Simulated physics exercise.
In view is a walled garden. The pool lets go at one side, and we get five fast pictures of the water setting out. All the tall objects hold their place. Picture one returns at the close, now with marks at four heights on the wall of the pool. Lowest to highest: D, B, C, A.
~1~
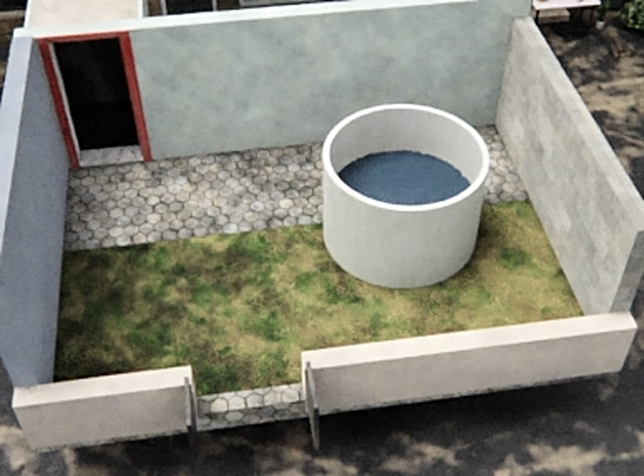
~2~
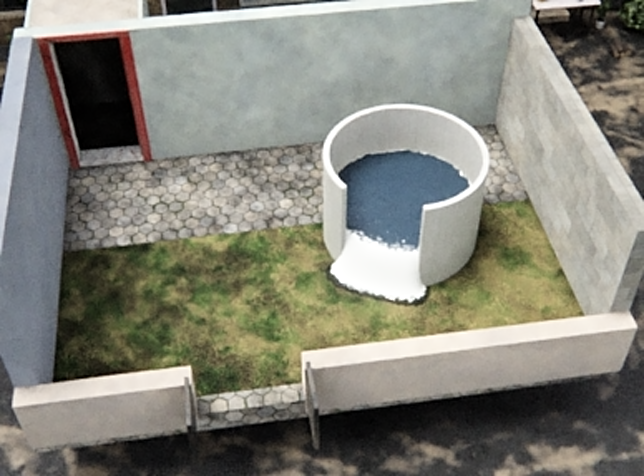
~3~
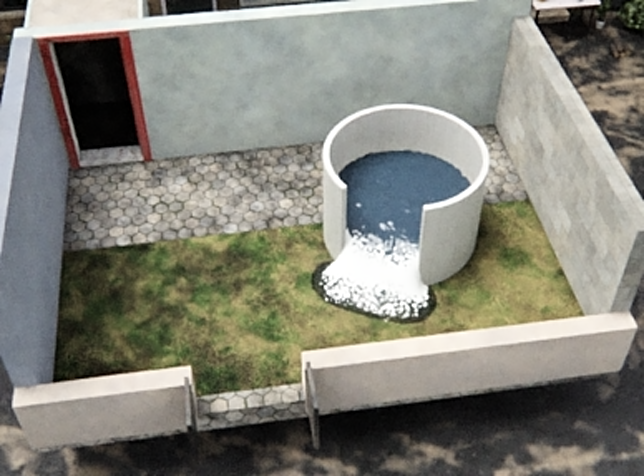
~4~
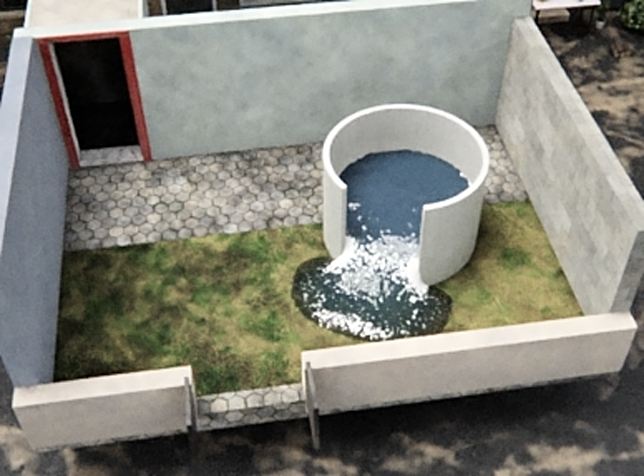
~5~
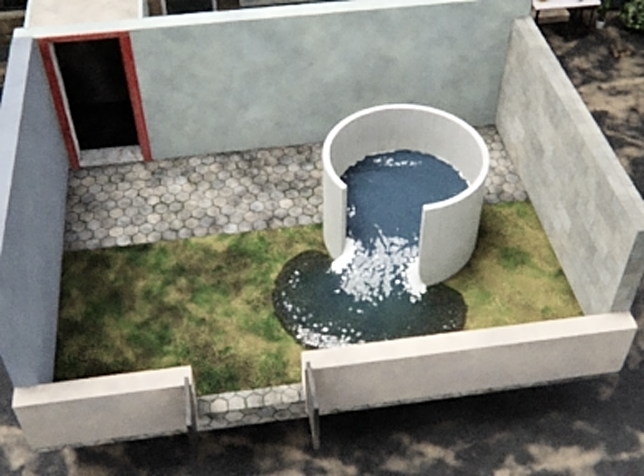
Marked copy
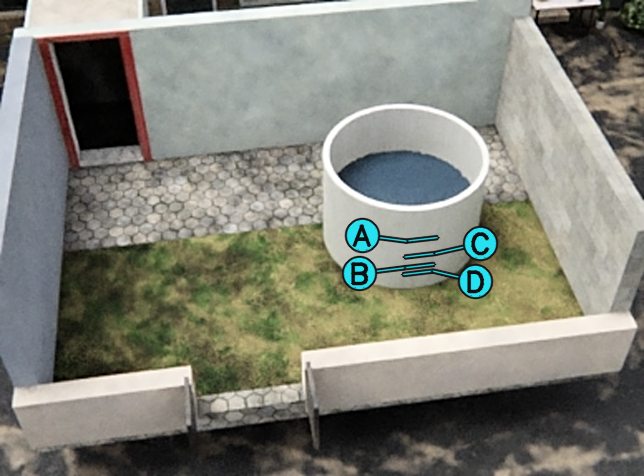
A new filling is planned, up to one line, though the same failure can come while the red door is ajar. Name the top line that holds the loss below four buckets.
A.
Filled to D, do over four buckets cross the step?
No.
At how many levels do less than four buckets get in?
All of the four.
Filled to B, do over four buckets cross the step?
No, that is safe.
On the marked copy, A at (421, 239); B at (418, 266); C at (420, 255); D at (418, 272); from the bottom up D, B, C, A.
Choosing A, a bucket or two gets in.
Choosing B, nothing gets over.
Choosing C, nothing gets over.
Choosing D, nothing gets over.
